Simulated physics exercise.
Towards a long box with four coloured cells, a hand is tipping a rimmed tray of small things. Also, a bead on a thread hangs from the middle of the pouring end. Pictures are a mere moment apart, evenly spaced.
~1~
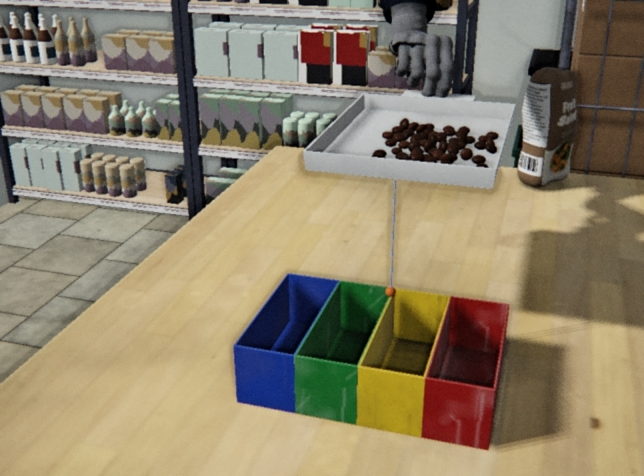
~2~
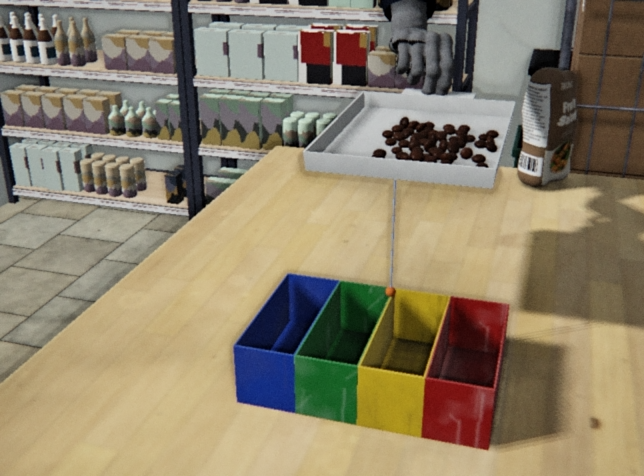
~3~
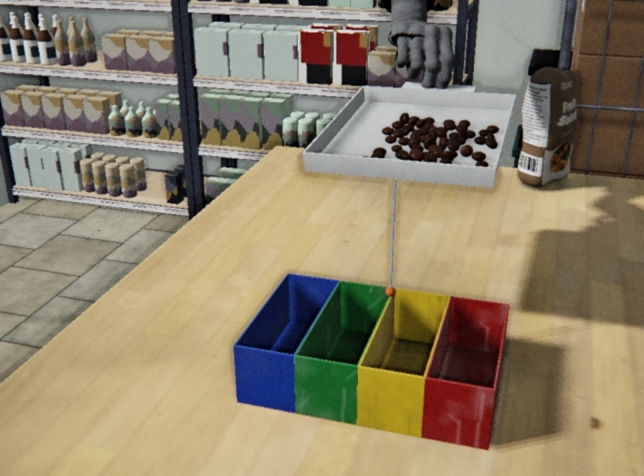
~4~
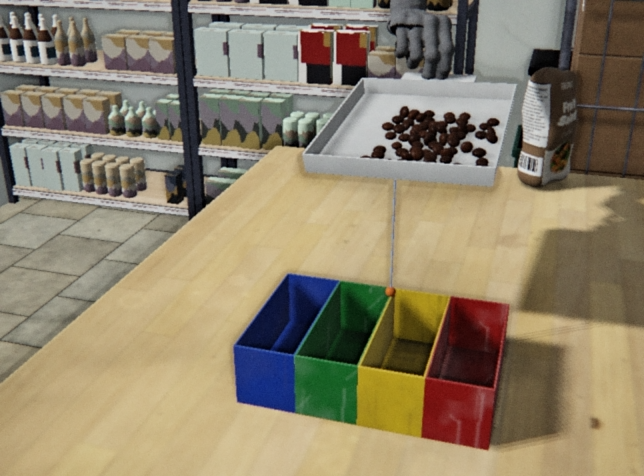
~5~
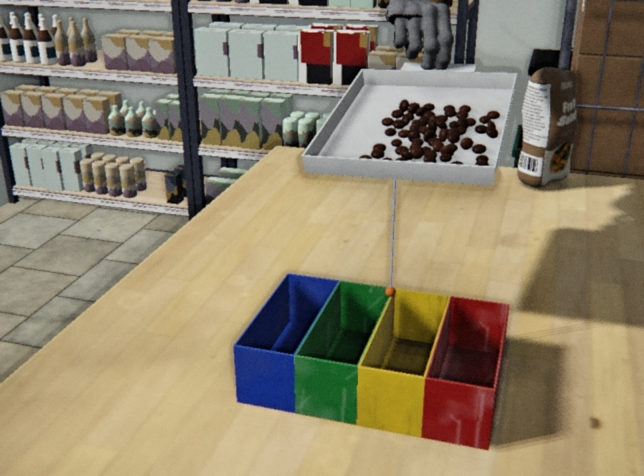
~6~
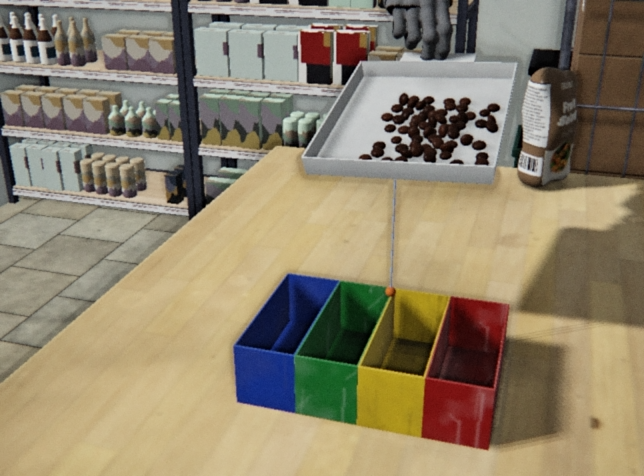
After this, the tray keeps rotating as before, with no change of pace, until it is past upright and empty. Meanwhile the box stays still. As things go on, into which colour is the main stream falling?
The main stream falls into the green cell.
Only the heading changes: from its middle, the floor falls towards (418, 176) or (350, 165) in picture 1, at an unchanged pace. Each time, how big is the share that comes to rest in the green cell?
I'd say roughly 10 percent with the first slope, 30 percent with the other.
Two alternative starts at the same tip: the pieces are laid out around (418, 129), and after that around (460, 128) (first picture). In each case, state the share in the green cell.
Shares in turn: 30 % and 50 %.
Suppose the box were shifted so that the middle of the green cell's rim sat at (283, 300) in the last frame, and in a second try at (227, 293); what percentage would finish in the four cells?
You'd get 90 per cent first and 60 per cent second.
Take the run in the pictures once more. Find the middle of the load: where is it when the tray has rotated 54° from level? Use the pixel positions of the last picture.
Around (395, 148).
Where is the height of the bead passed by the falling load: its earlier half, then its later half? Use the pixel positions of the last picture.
First close to (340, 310), next close to (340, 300).
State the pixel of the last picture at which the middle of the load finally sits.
I'd place the middle at about (329, 378).
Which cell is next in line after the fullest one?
Place 2: The blue cell.
Just after the last frame, tray tipped steeply; almost all on the tray; just a few falling or outside the box.
A moment on, tray tipped right over; the larger part on the tray; just a few in the blue cell; roughly a quarter falling or outside the box.
Further on, tray tipped past a quarter turn; roughly half in the green cell; roughly a quarter in the blue cell; roughly a quarter in the yellow cell; just a few in the red cell; about a tenth falling or outside the box.
When it is over, tray tipped past a quarter turn; roughly half in the green cell; roughly a quarter in the blue cell; roughly a quarter in the yellow cell; just a few in the red cell; about a tenth outside the box.
